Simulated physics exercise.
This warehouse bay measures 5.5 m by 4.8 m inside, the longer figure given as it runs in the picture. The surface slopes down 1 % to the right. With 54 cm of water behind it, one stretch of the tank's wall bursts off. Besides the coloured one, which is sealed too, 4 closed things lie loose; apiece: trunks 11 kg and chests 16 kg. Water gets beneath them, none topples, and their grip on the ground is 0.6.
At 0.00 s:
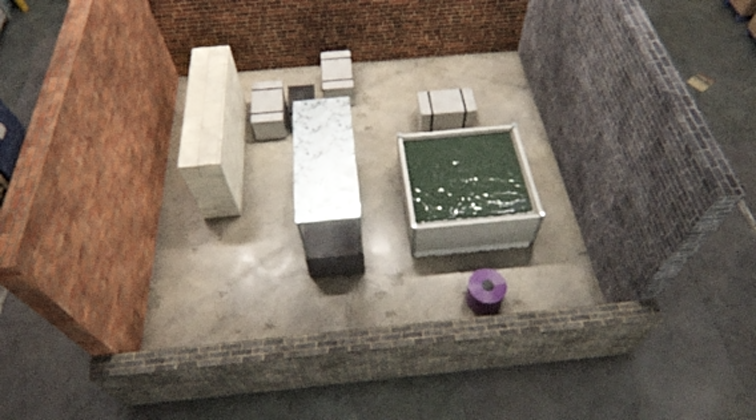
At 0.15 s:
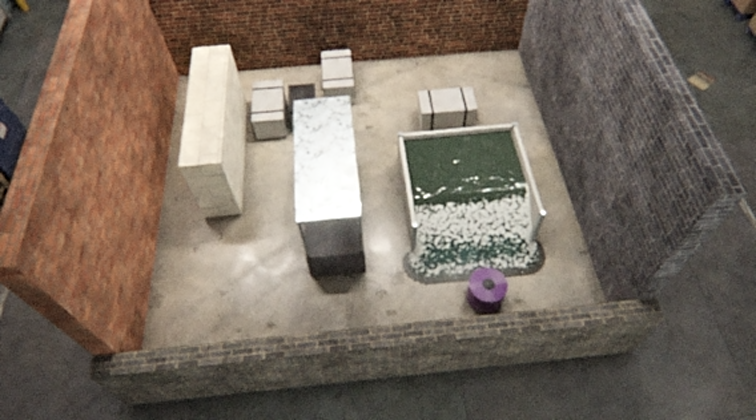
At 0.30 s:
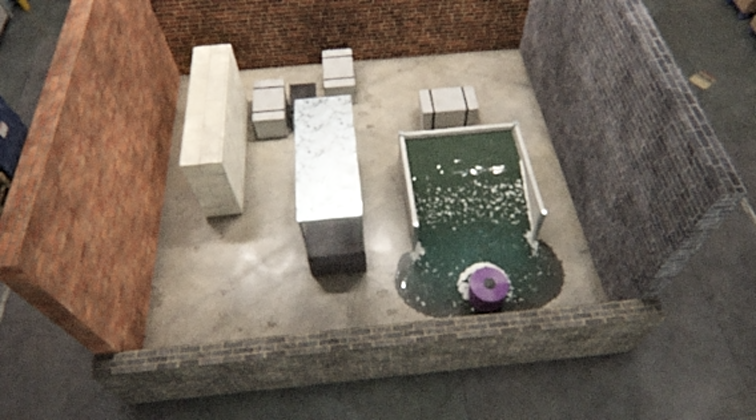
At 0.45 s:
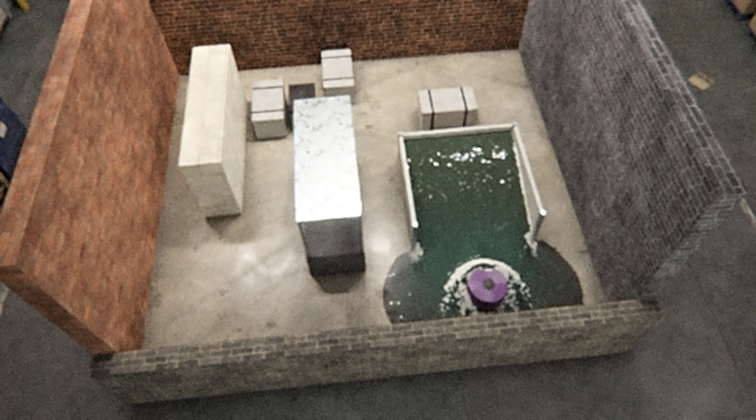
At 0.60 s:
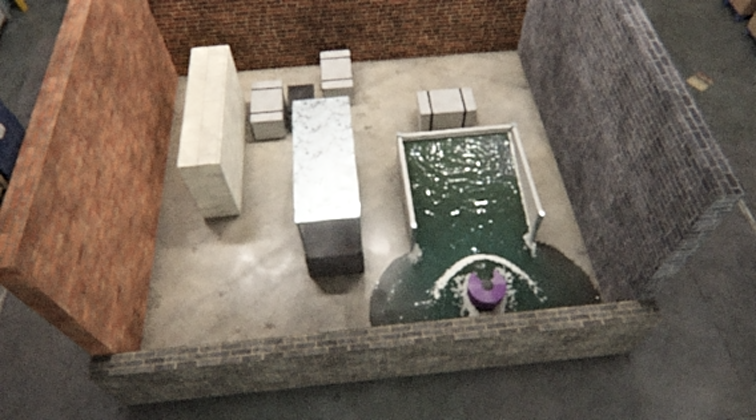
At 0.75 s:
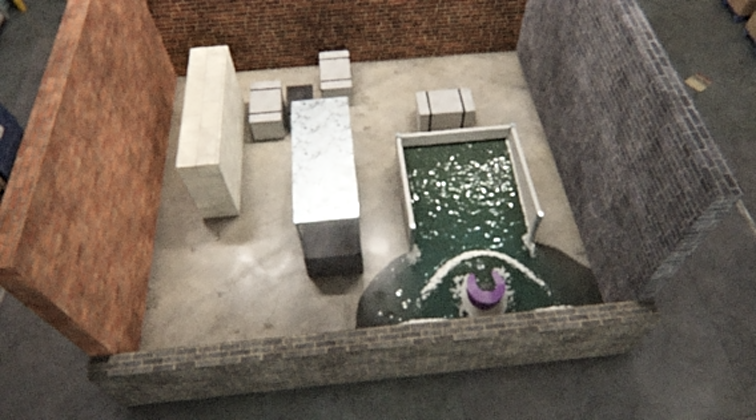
A walled bay with a pale floor, one orange brick wall at left and grey brick at right, is seen from high above by a nearly still camera. A white-rimmed tank of green water stands right of centre behind a purple tub, with a marble-topped block, a cream block and pale boxes around. The tank's near wall gives way and foaming water spreads around the tub, which stays put like the boxes.
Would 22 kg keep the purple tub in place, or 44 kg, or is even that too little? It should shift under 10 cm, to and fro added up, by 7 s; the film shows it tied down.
For it, neither weight holds it.
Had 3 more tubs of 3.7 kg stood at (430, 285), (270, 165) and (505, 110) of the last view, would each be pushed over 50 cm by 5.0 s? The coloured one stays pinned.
In that order: Past it, less, over.
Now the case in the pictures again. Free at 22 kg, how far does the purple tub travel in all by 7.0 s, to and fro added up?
About 150 cm.
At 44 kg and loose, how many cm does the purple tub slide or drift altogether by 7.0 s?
About 40 cm.
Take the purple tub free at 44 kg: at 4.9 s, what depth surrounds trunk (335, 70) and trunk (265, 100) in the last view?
About 3 and 0 cm.
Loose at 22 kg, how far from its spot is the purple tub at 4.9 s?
About 100 cm.
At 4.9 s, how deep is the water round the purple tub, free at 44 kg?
Roughly 7 cm.
After 1.4 s the purple tub would be 14 cm from its start with 22 kg and 23 cm from its start with 44 kg; 31 cm of water round it then.
After 3.1 s the purple tub would be 68 cm from its start with 22 kg and 16 cm from its start with 44 kg; 14 cm of water round it then.
After 4.9 s the purple tub would be 92 cm from its start with 22 kg and 16 cm from its start with 44 kg; 7 cm of water round it then.
After 7.0 s the purple tub would be 92 cm from its start with 22 kg and 16 cm from its start with 44 kg; 7 cm of water round it then.
